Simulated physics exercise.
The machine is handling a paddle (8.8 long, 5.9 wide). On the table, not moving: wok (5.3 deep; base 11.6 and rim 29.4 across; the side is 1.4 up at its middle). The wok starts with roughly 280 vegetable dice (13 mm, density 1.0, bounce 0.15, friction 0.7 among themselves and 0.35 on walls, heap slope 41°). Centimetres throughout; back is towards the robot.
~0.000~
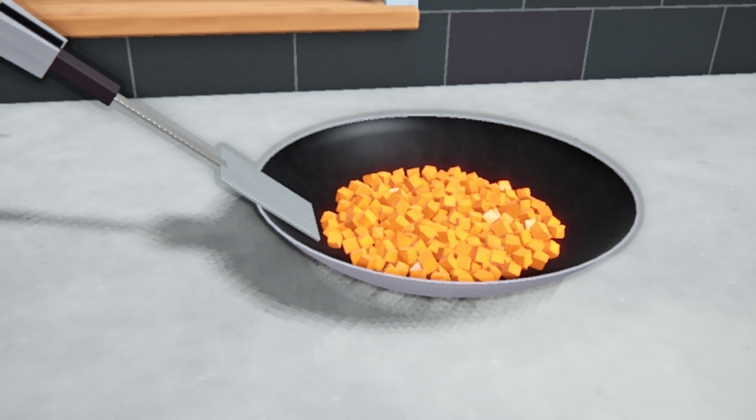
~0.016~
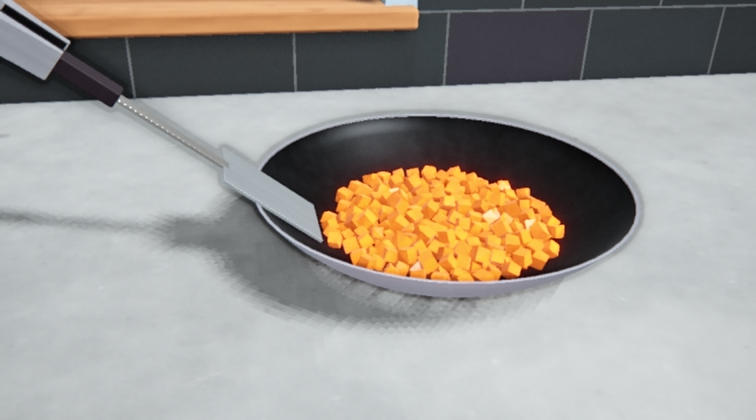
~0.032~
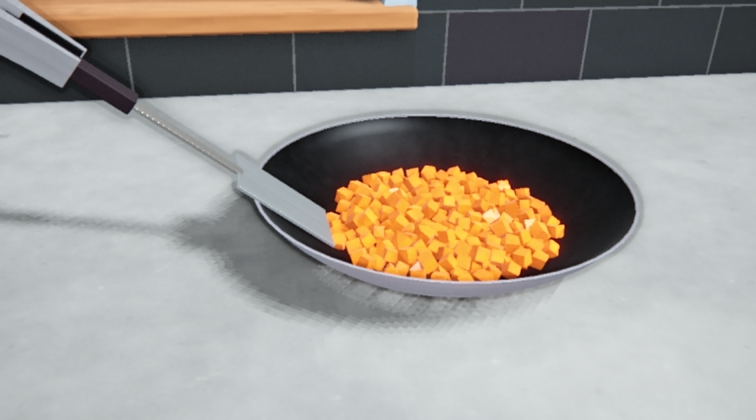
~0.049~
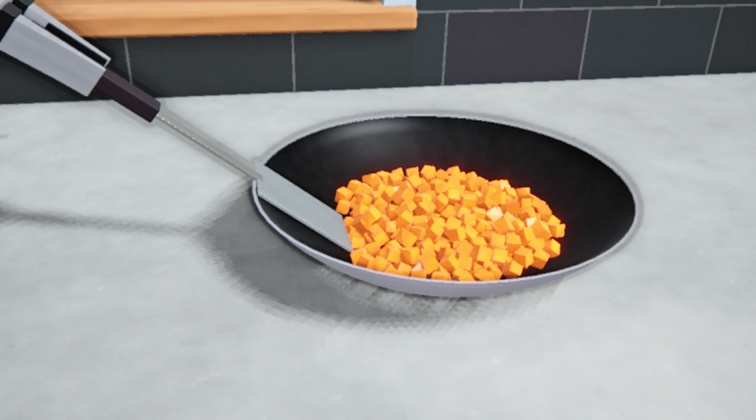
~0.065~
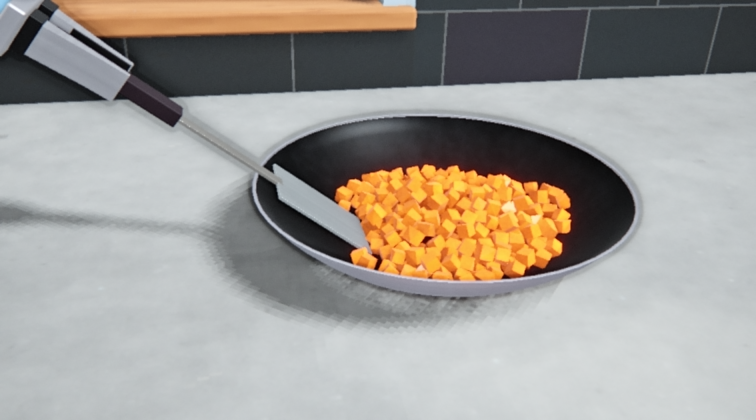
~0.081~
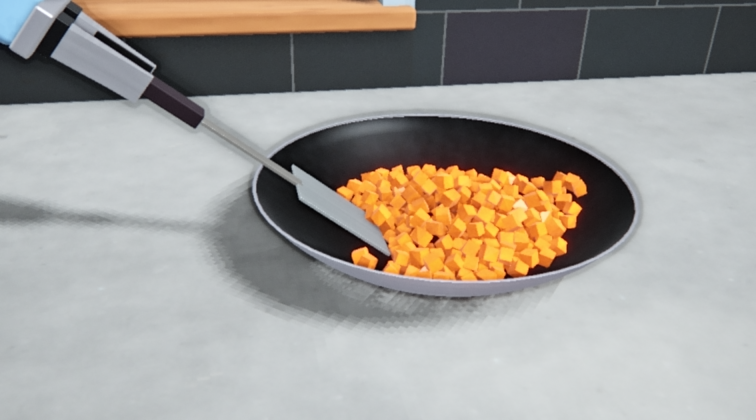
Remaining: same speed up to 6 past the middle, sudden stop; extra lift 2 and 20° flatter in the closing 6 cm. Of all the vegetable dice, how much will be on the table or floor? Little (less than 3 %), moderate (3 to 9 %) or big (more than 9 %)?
A moderate share, 3 to 9 %, ends on the table or floor.
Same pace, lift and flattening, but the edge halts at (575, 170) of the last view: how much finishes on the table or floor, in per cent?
About 35 per cent.
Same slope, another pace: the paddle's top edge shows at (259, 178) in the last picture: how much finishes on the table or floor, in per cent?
About 0 per cent.
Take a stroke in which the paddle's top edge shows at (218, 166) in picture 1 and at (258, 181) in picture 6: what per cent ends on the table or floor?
Some 0 per cent.
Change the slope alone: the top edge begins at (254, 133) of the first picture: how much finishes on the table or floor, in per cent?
Some 5 per cent.
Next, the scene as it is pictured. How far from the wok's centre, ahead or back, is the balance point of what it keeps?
Some 5.0 cm ahead.
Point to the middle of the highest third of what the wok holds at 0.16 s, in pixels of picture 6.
Near (538, 195).
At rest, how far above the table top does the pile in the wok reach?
Some 6.0 cm.
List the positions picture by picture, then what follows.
In the first picture, paddle top edge at (220, 163), sloping 39°; upper third of the load around (441, 216), from x 330 to 555, top at y 175; 278 in the wok.
In the second picture, paddle top edge at (223, 164), sloping 39°; upper third of the load around (441, 216), from x 330 to 555, top at y 175.
In the third picture, paddle top edge at (237, 170), sloping 39°; upper third of the load around (441, 215), from x 330 to 555, top at y 175.
In the fourth picture, paddle top edge at (257, 177), sloping 39°; upper third of the load around (445, 213), from x 345 to 555, top at y 175.
In the fifth picture, paddle top edge at (277, 180), sloping 39°; upper third of the load around (460, 207), from x 345 to 565, top at y 175.
In the sixth picture, paddle top edge at (296, 181), sloping 39°; upper third of the load around (486, 205), from x 345 to 580, top at y 175; 278 in the wok.
After 0.12 s, sloping 39°, highest piece 6 above the table; 278 in the wok.
After 0.16 s, sloping 31°, highest piece 7 above the table; 276 in the wok, 2 on the blade or in flight.
After 0.38 s, sloping 19°, highest piece 6 above the table; 263 in the wok, 14 on the table or floor, 1 on the blade or in flight.
After 1.43 s, sloping 19°, highest piece 6 above the table; 263 in the wok, 15 on the table or floor.
At rest, 263 in the wok, 15 on the table or floor. That is 5 % on the table or floor.
